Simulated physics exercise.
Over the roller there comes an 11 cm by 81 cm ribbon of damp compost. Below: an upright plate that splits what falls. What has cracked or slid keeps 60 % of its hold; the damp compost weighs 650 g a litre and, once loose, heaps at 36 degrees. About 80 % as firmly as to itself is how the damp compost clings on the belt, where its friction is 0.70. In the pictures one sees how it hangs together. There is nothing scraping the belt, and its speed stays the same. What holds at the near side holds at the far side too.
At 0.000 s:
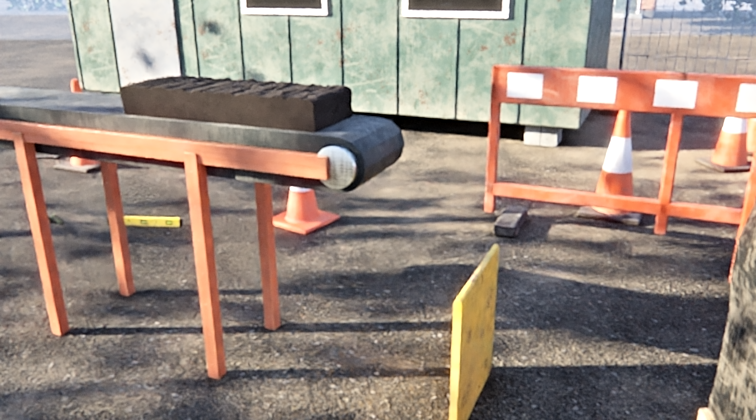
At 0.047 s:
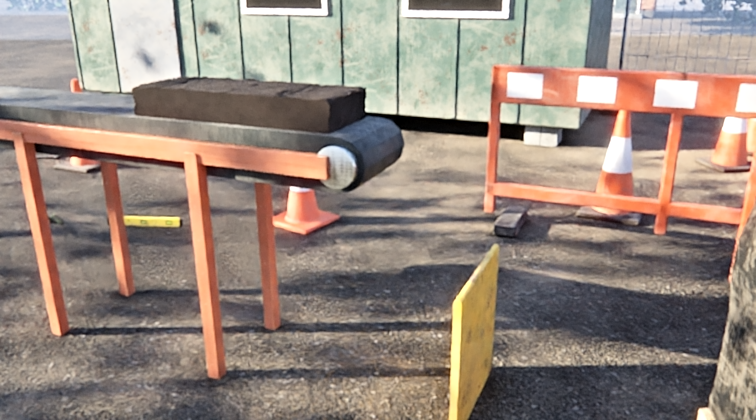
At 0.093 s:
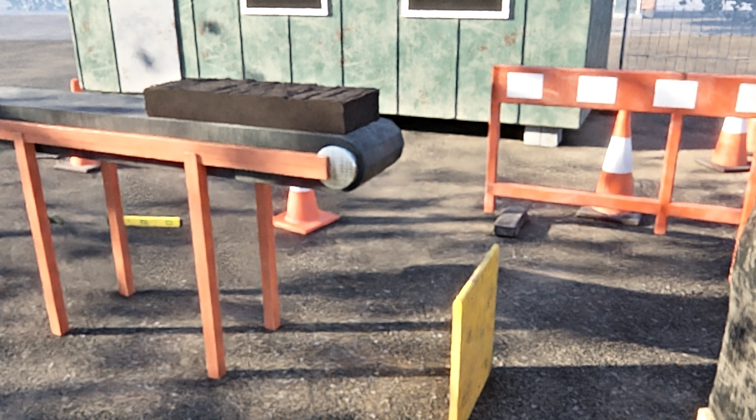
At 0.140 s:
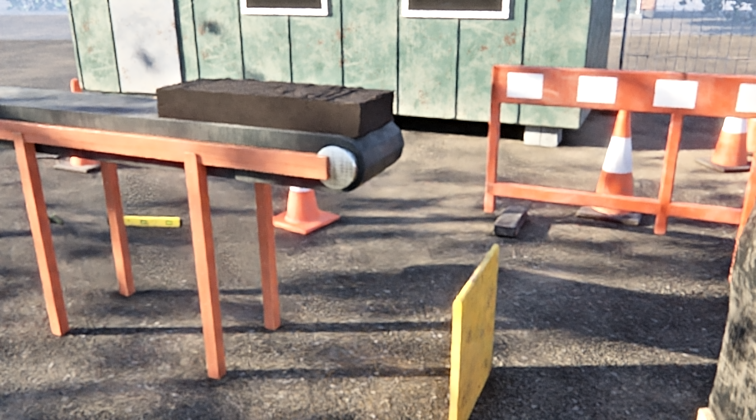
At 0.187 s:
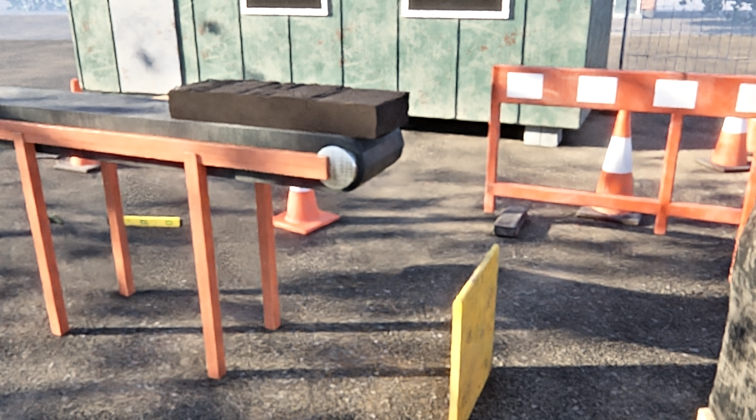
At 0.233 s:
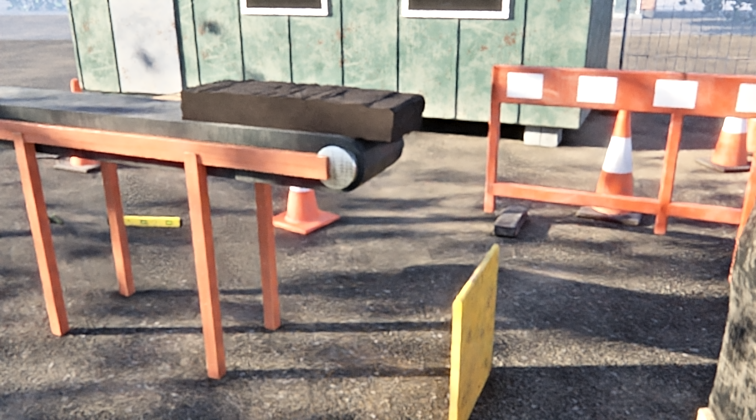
A dark brown, crumbly-topped block of compost lies on a grey conveyor belt with an orange frame and legs, seen from slightly above in a sunlit paved yard. A yellow plate stands upright at centre right, with orange cones, an orange-and-white barrier and a green panelled cabin behind. The block slides slowly right in one piece, its front end extending past the roller, while the view stays still.
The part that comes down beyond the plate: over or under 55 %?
It finishes beyond 55 %.
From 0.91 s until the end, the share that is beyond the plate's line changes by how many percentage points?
It changes by about 25 percent of the whole.
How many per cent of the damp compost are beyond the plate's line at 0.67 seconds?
35 %.
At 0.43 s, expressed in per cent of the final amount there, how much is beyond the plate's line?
Around 0 per cent.
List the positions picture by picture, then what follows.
In the first picture, front end of the damp compost at (314, 132).
In the second picture, front end of the damp compost at (329, 121).
In the third picture, front end of the damp compost at (344, 122), 2 % of it past the top of the roller, in one piece.
In the fourth picture, front end of the damp compost at (360, 105), 8 % of it past the top of the roller, in one piece.
In the fifth picture, front end of the damp compost at (376, 113), 15 % of it past the top of the roller, in one piece.
In the sixth picture, front end of the damp compost at (393, 118), 22 % of it past the top of the roller, in one piece.
By 0.43 s, 0 % is beyond the plate's line.
By 0.67 s, 34 % is beyond the plate's line.
By 0.91 s, 70 % is beyond the plate's line.
By 1.15 s, 93 % is beyond the plate's line.
By 2.32 s, at the end, 93 % is beyond the plate's line.
